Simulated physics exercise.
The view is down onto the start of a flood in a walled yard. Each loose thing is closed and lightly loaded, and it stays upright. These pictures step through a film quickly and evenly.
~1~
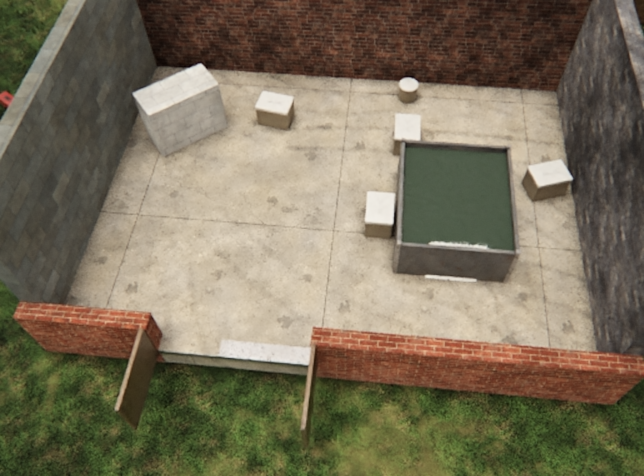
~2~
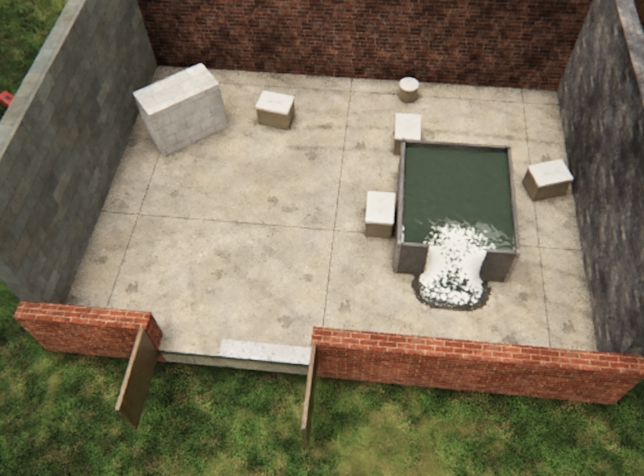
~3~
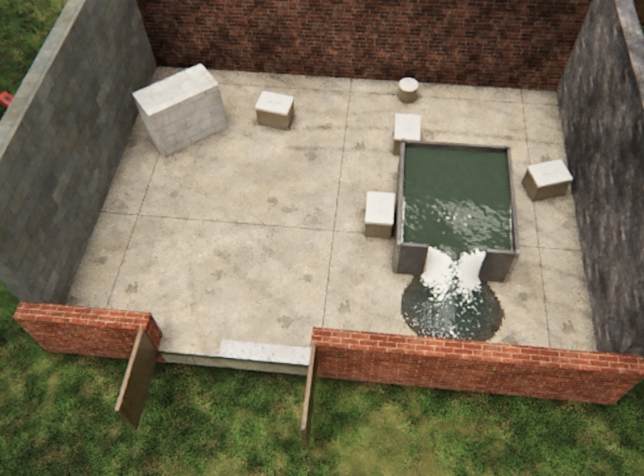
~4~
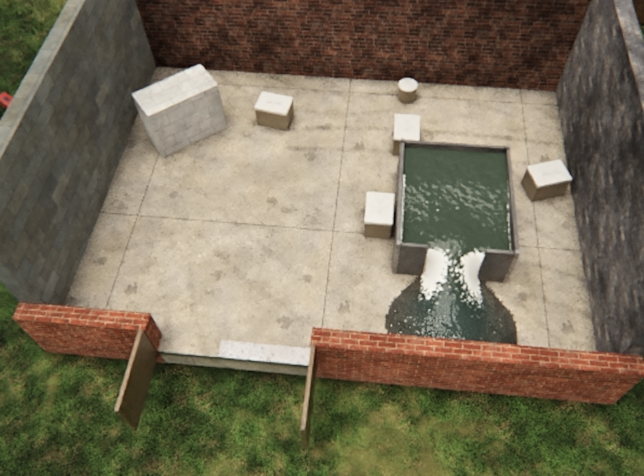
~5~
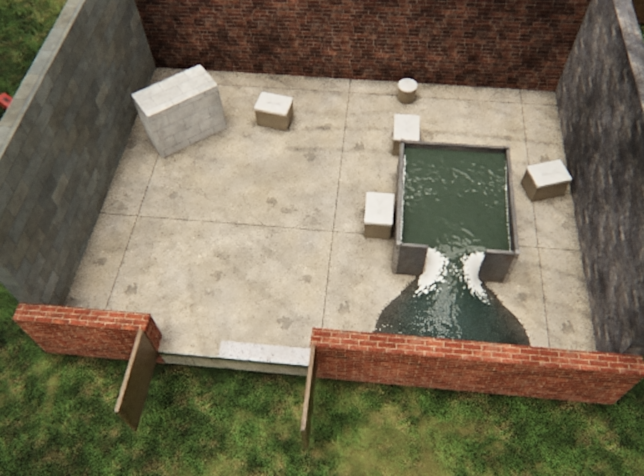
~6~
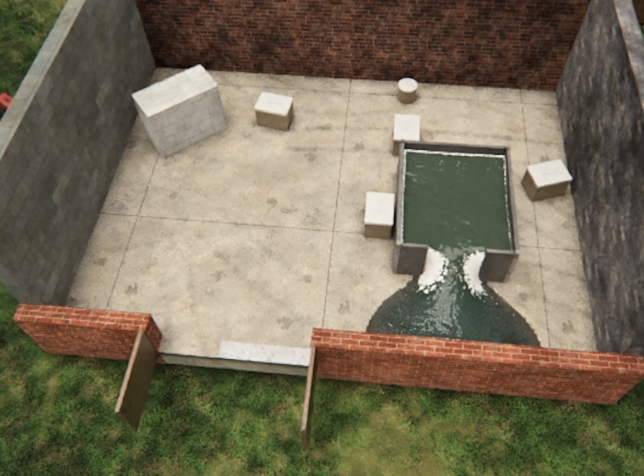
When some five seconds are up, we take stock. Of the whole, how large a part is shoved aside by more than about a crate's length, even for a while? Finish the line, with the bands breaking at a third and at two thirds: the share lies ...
The share lies below a third.
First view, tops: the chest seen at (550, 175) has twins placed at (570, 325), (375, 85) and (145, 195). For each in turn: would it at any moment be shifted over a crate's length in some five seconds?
So, in order, the copies go a long way, nowhere much, nowhere much.
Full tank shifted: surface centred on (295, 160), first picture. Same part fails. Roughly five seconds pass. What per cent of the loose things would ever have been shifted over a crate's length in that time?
0 %, roughly.
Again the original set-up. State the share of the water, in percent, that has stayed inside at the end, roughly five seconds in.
Close to 96 per cent.
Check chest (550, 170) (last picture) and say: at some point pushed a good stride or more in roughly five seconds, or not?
Looks like the full distance to me.
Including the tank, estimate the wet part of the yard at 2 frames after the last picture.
15 %.
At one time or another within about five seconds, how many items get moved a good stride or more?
By my reckoning the answer is 1.
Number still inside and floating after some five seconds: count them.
You get 0.
A moment on, 0 of 5 are well off their spots; 0 afloat.
Next, 0 of 5 are well off their spots; 0 afloat.
Later, 1 of 5 are well off their spots; 0 afloat.
In the end, 1 of 5 are well off their spots, and 1 have been at some point; 0 afloat.
